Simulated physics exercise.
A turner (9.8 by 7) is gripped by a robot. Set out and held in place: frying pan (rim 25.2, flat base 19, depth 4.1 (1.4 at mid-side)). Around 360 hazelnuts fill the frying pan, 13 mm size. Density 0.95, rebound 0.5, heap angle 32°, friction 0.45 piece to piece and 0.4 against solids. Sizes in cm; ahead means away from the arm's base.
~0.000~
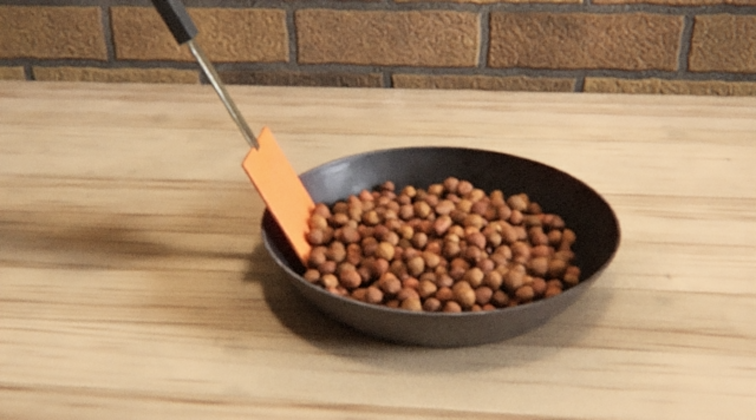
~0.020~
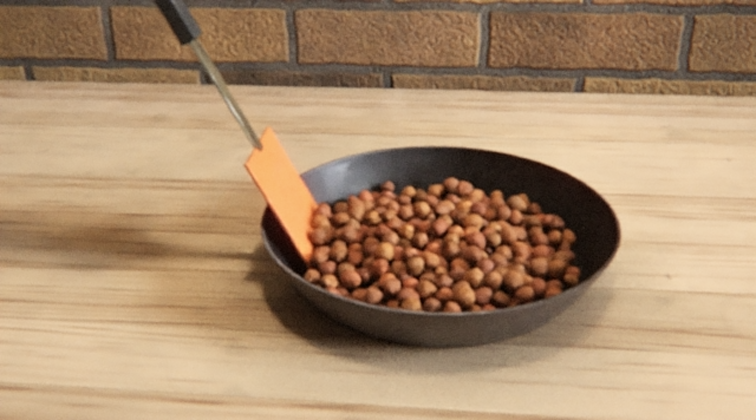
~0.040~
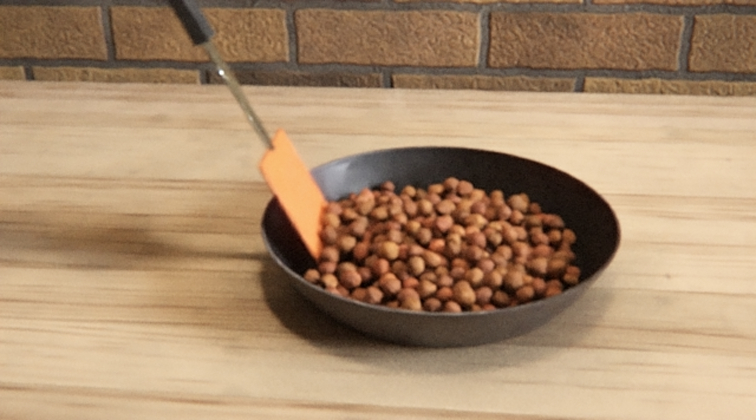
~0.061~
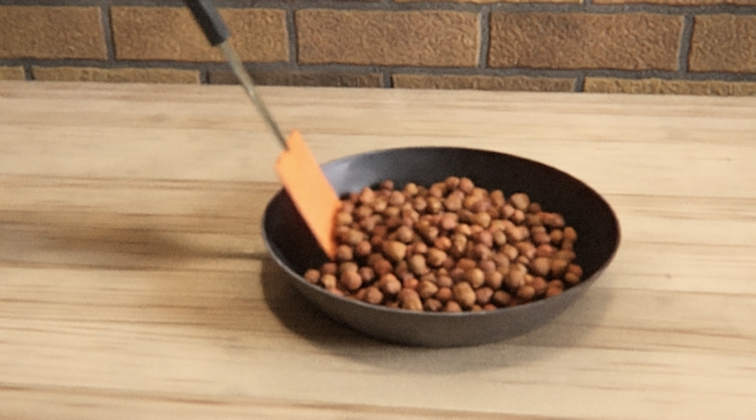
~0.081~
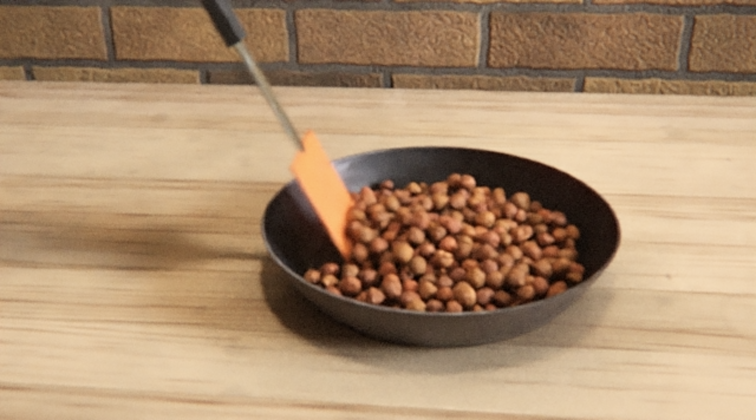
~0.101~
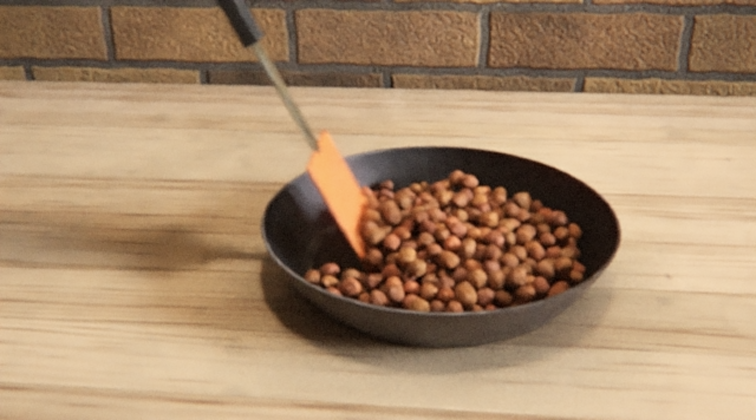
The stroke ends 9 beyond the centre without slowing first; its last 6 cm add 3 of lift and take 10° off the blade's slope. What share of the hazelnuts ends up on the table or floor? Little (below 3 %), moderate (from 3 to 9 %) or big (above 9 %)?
Share on the table or floor: Big (above 9 %).
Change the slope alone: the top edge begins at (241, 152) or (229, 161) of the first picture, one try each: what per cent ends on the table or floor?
Some 15 and 10 per cent.
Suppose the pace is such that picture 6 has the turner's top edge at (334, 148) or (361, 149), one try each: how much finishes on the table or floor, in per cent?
About 25 and 25 per cent.
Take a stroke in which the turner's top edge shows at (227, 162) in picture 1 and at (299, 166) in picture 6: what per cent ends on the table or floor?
Some 15 per cent.
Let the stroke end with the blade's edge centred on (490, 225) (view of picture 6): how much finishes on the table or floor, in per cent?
About 0 per cent.
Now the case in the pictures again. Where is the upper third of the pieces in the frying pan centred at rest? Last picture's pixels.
Around (544, 243).
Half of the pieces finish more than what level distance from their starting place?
About 2 cm.
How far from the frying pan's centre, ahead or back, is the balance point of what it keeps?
Roughly 3.0 cm ahead.
By 0.19 s, sloping 63°, highest piece 6 above the table; 361 in the frying pan.
By 0.28 s, sloping 59°, highest piece 7 above the table; 361 in the frying pan.
By 0.52 s, sloping 53°, highest piece 5 above the table; 309 in the frying pan, 50 on the table or floor, 2 on the blade or in flight.
By 1.57 s, sloping 53°, highest piece 5 above the table; 308 in the frying pan, 53 on the table or floor.
Final count, 308 in the frying pan, 53 on the table or floor. That is 15 % on the table or floor.
